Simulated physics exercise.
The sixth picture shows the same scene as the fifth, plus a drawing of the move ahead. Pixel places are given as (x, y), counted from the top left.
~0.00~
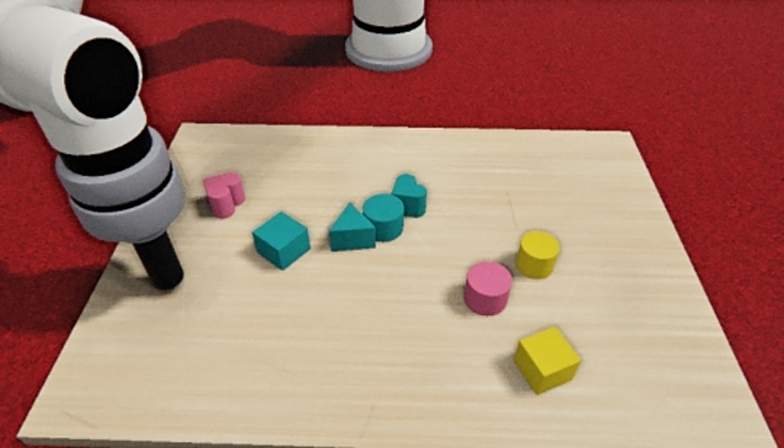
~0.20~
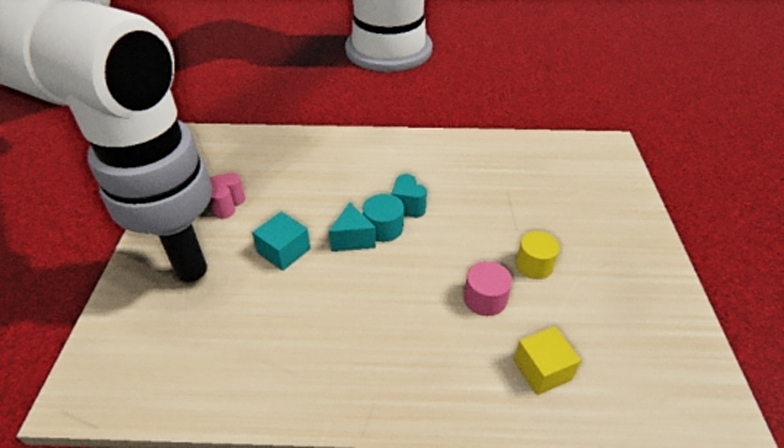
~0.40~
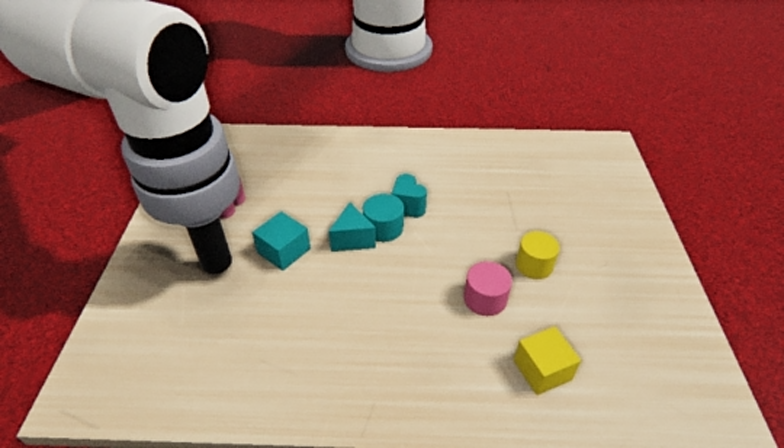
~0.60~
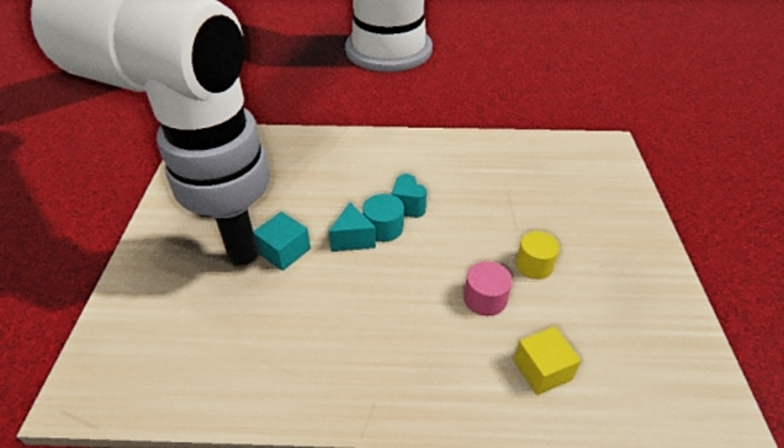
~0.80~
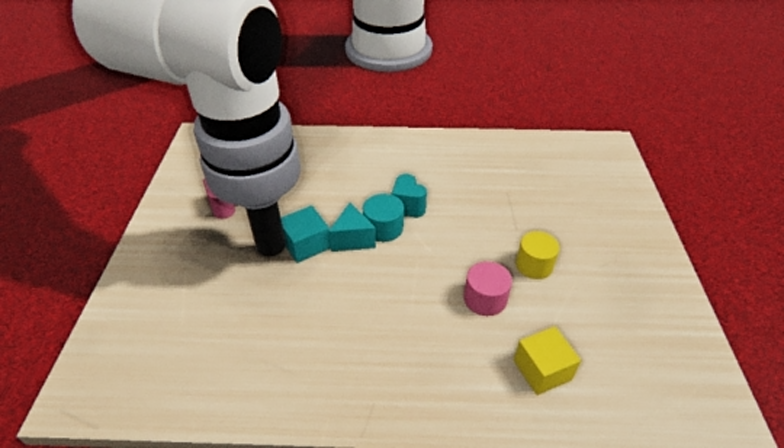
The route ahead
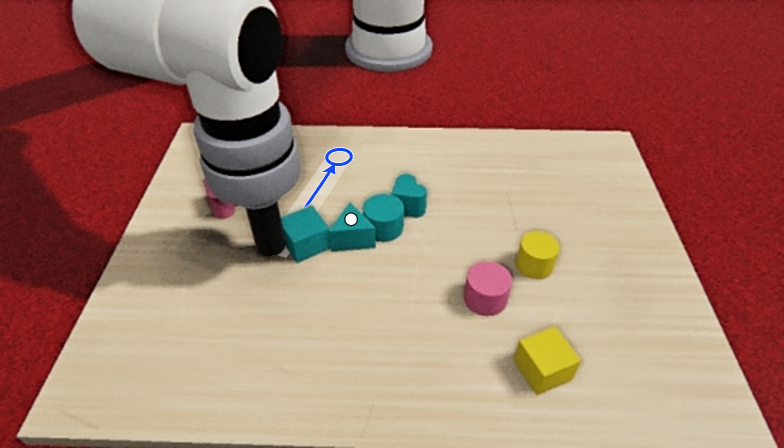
Robot arm moving right across a wooden board and pushing a turquoise cube up against a turquoise triangular block.
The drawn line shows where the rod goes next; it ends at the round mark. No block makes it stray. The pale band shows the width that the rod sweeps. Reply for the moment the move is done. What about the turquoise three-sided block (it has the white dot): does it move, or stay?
It keeps its position.
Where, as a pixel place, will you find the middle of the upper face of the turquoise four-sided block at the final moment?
Answer: (321, 213).
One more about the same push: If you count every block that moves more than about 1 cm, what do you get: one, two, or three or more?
I'd say one block gets moved.
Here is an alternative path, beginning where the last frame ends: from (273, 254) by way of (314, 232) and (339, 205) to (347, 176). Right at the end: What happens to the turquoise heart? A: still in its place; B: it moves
A
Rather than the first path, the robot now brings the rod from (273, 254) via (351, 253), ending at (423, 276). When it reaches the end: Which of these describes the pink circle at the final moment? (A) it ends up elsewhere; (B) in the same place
The answer is B.
Drawn move, straight from (273, 254) to (339, 157); the dot is on the turquoise three-sided block.
What follows on the original path. One third of the way, rod (297, 210); turquoise four-sided block (321, 213), turned 50° clockwise.
Two thirds of the way, rod (320, 178); turquoise four-sided block (321, 213), turned 50° clockwise.
At the end, rod (338, 150); turquoise four-sided block (321, 213), turned 50° clockwise; turquoise three-sided block still.
